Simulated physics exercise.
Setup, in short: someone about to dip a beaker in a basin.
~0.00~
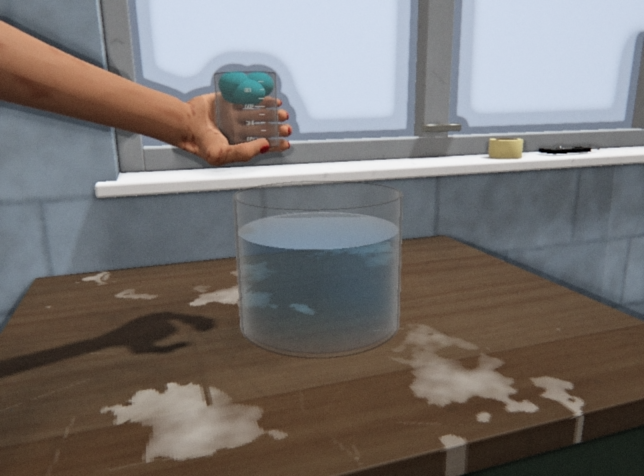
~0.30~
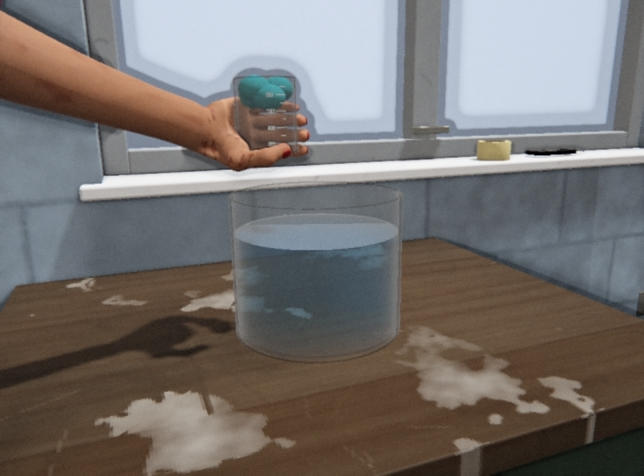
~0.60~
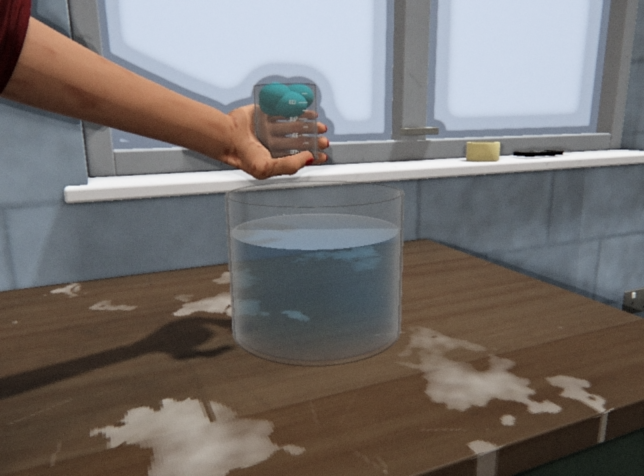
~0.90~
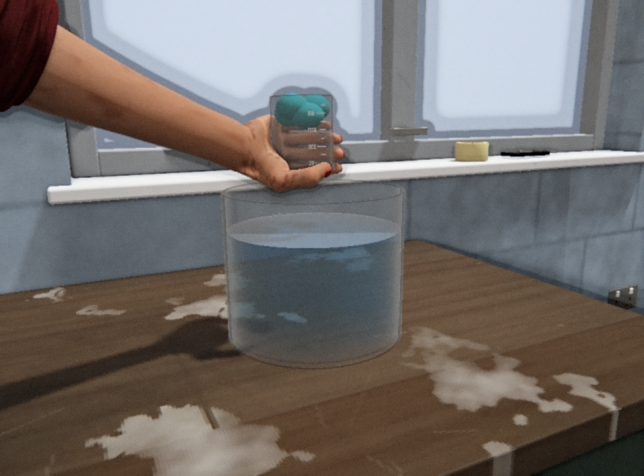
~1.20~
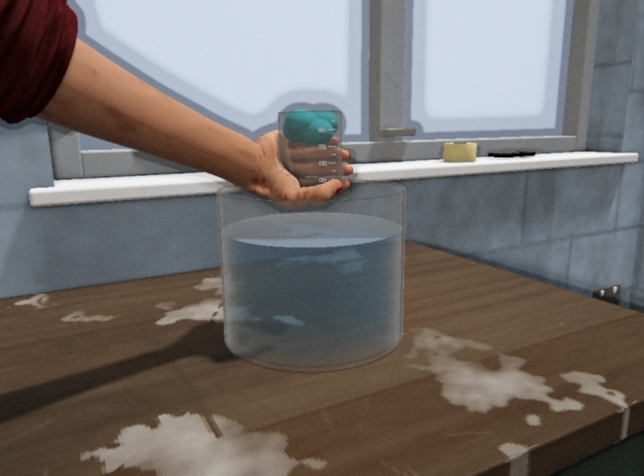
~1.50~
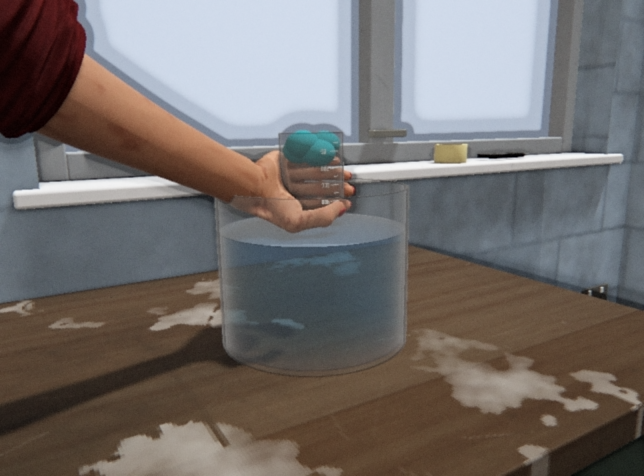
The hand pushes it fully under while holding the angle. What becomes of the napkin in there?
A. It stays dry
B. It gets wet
The answer is A.
After 2.0 s, the beaker enters the water.
After 2.6 s, air is trapped inside and holds the level down.
After 4.0 s, the beaker is under, still full of air, and the napkin is dry.
